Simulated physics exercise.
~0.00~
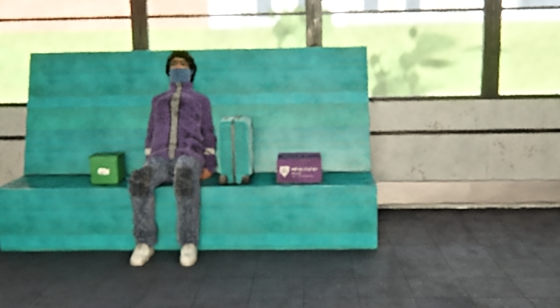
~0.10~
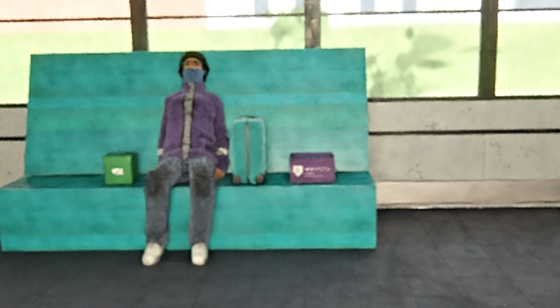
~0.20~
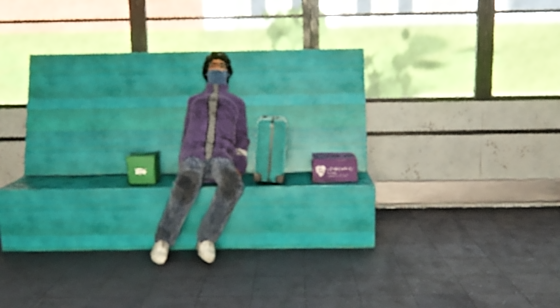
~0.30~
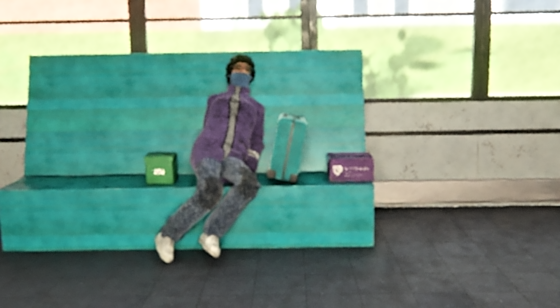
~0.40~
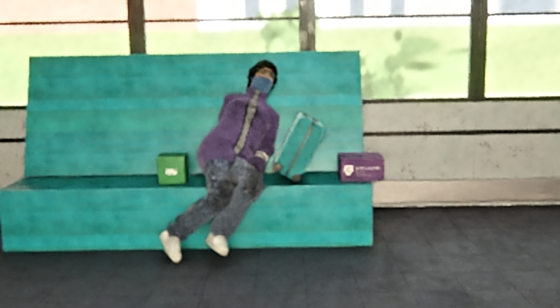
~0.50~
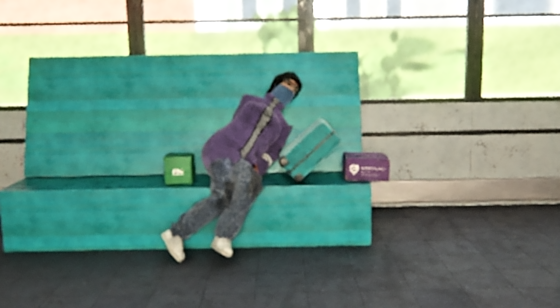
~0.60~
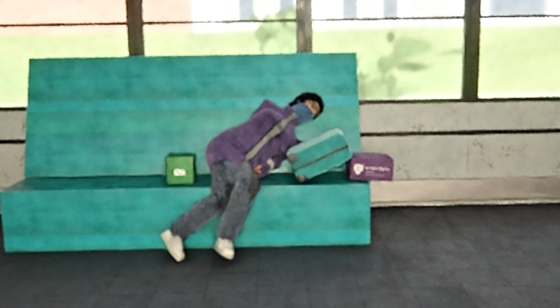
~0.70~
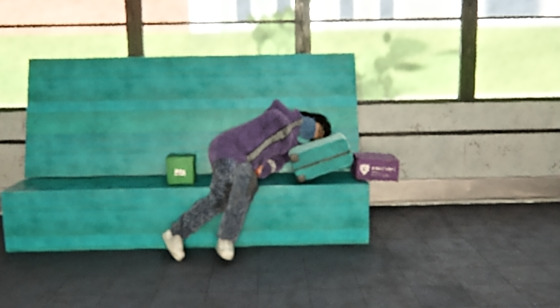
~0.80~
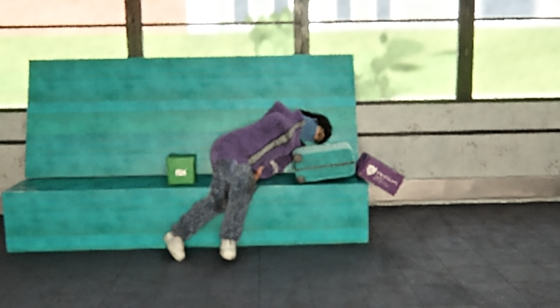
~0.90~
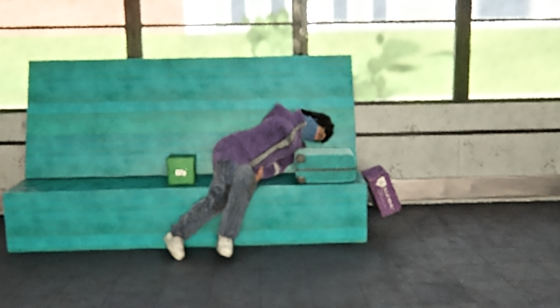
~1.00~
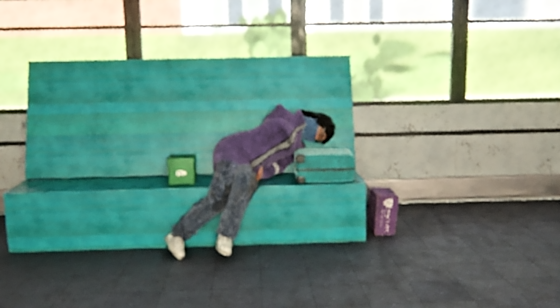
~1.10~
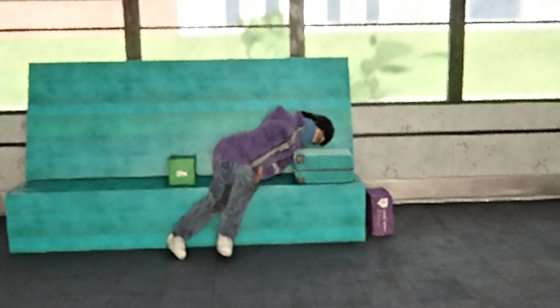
A person in a purple jacket, grey trousers and a blue face covering sits slumped on a long teal bench beneath windows, seen from the front across a dark floor. A green box rests to the left, with a teal suitcase and a purple box to the right. Person and luggage all slide rightward along the seat. The suitcase tips over to the right, and the person topples sideways after it, head coming down on the case. The purple box tips off the bench's right end and lands upright on the floor, while the others stay on the seat.
